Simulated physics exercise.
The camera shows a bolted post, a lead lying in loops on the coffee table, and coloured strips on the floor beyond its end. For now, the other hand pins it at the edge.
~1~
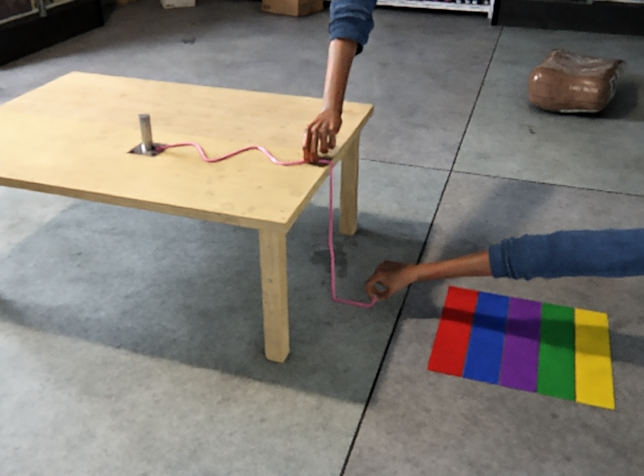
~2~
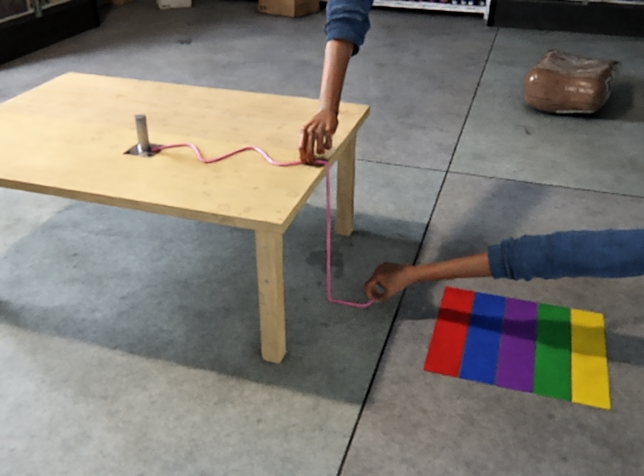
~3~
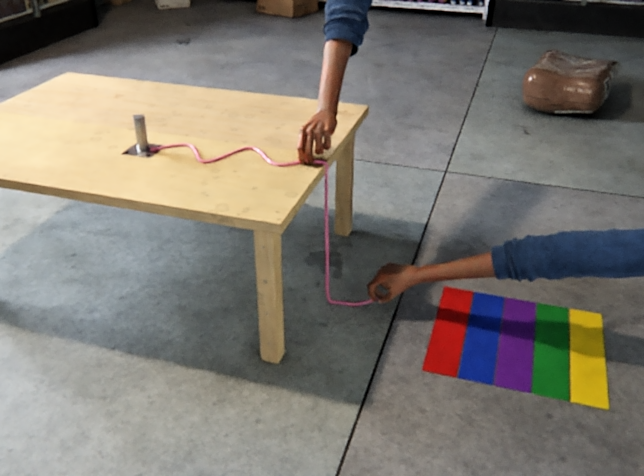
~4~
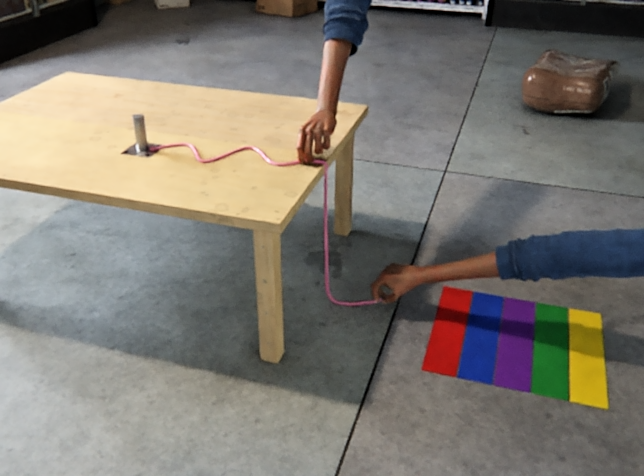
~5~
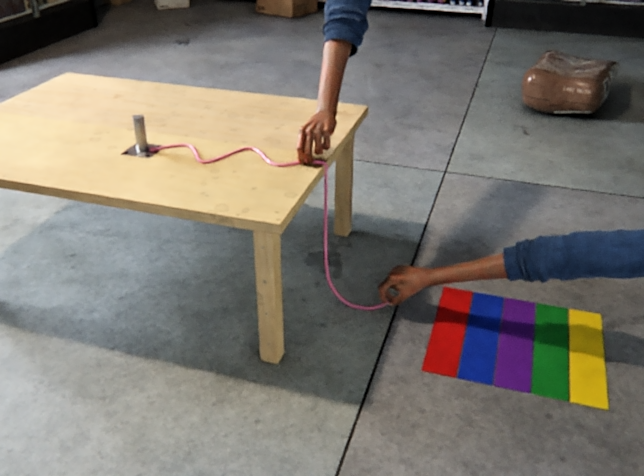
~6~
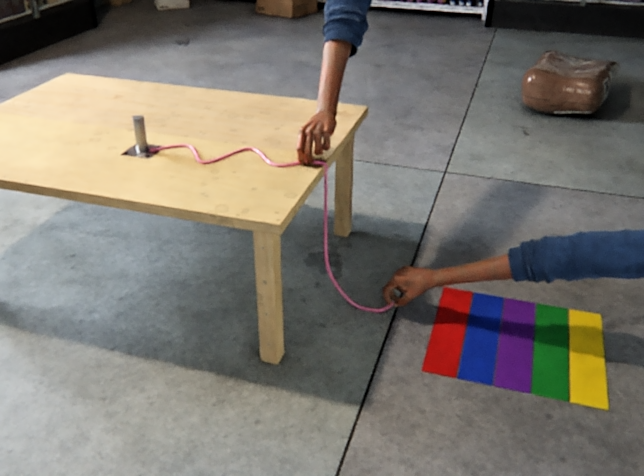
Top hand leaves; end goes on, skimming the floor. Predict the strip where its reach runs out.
Its reach runs out at the green strip.
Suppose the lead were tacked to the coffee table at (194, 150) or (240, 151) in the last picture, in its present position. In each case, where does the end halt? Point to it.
First try at (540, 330), second at (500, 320).
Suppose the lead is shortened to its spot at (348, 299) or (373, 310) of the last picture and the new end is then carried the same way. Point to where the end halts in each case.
About (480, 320), then (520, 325).
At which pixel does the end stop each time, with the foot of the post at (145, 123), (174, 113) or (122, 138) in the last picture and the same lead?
Approximate places, in that order: (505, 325), (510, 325), (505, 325).
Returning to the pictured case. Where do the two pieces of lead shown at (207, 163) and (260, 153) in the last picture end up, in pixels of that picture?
First one close to (236, 158), second close to (303, 164).
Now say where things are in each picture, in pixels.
The first frame shows end (375, 297); red (448, 356); blue (483, 363); purple (519, 370); green (556, 378); yellow (595, 386).
The second frame shows end (374, 298); lead through (187, 145) (225, 157) (268, 159) (328, 171) (328, 235) (328, 293).
The third frame shows end (378, 299).
The fourth frame shows end (381, 300); lead through (185, 145) (223, 157) (266, 159) (326, 170) (326, 235) (328, 292).
The fifth frame shows end (388, 301).
The sixth frame shows end (393, 303); lead through (185, 146) (223, 158) (266, 160) (326, 171) (326, 235) (341, 292).
Soon after, end near (482, 319); over blue.
After that, end near (528, 328); over purple.
At the stop, end near (554, 333); over green. It gets as far as the green strip.
